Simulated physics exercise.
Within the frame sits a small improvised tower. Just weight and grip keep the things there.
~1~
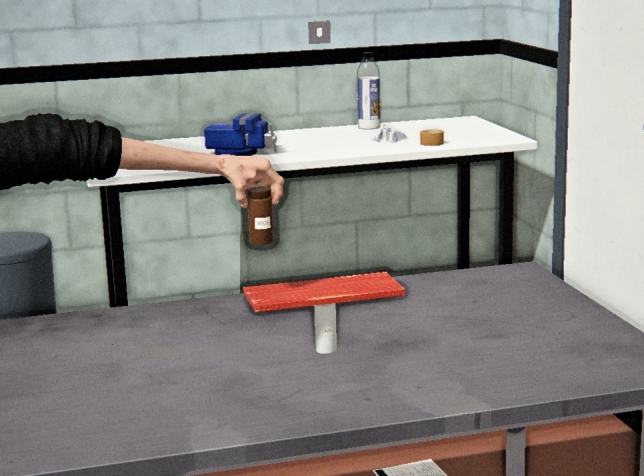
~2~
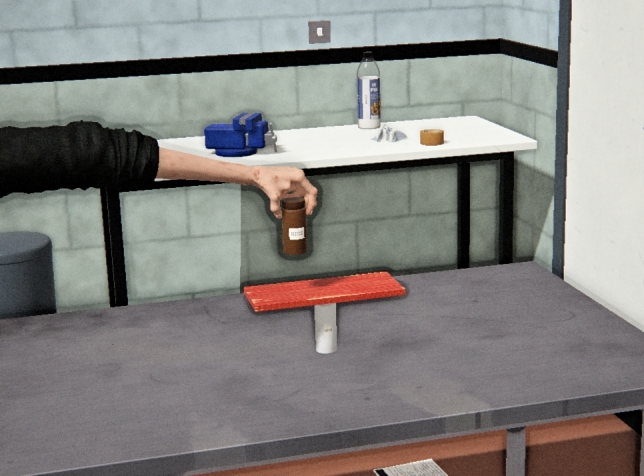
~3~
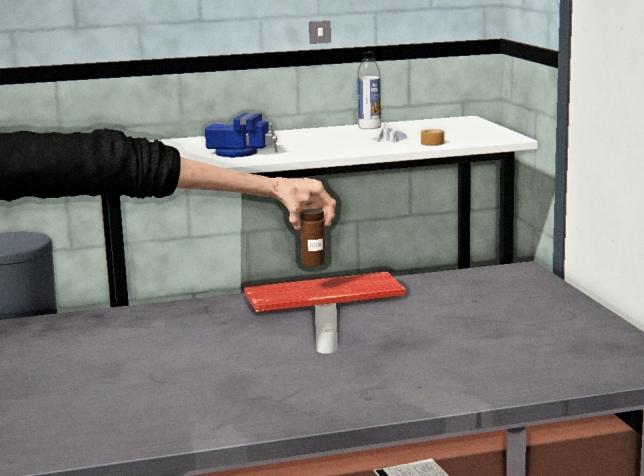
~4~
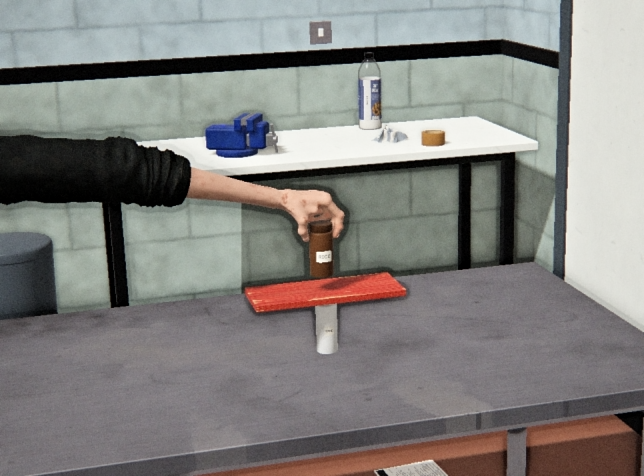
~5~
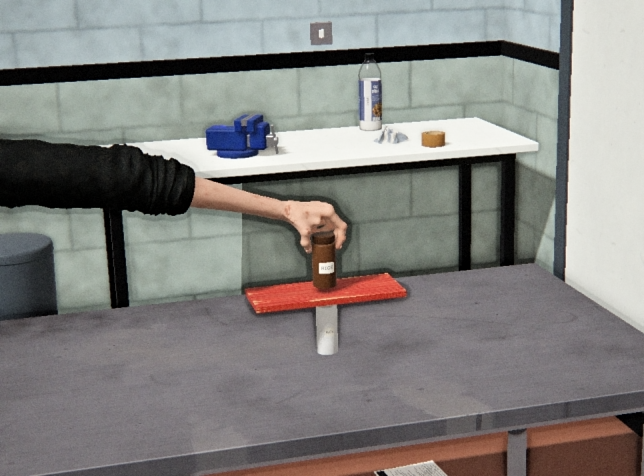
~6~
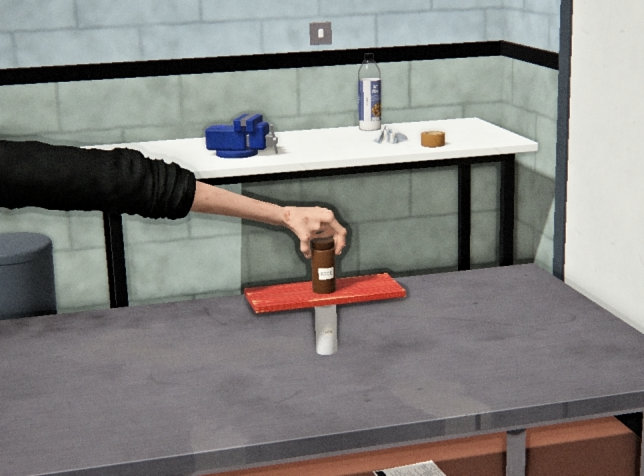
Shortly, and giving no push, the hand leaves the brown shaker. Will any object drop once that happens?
Most likely the stack survives.
Then, 0.50 s later than the last frame, all is still.
Then, 1.30 s later than the last frame, brown shaker resting near (324, 266).
When it is over, all 3 as before. End places, in pixels of the last picture, brown shaker near (324, 266). The stack holds.
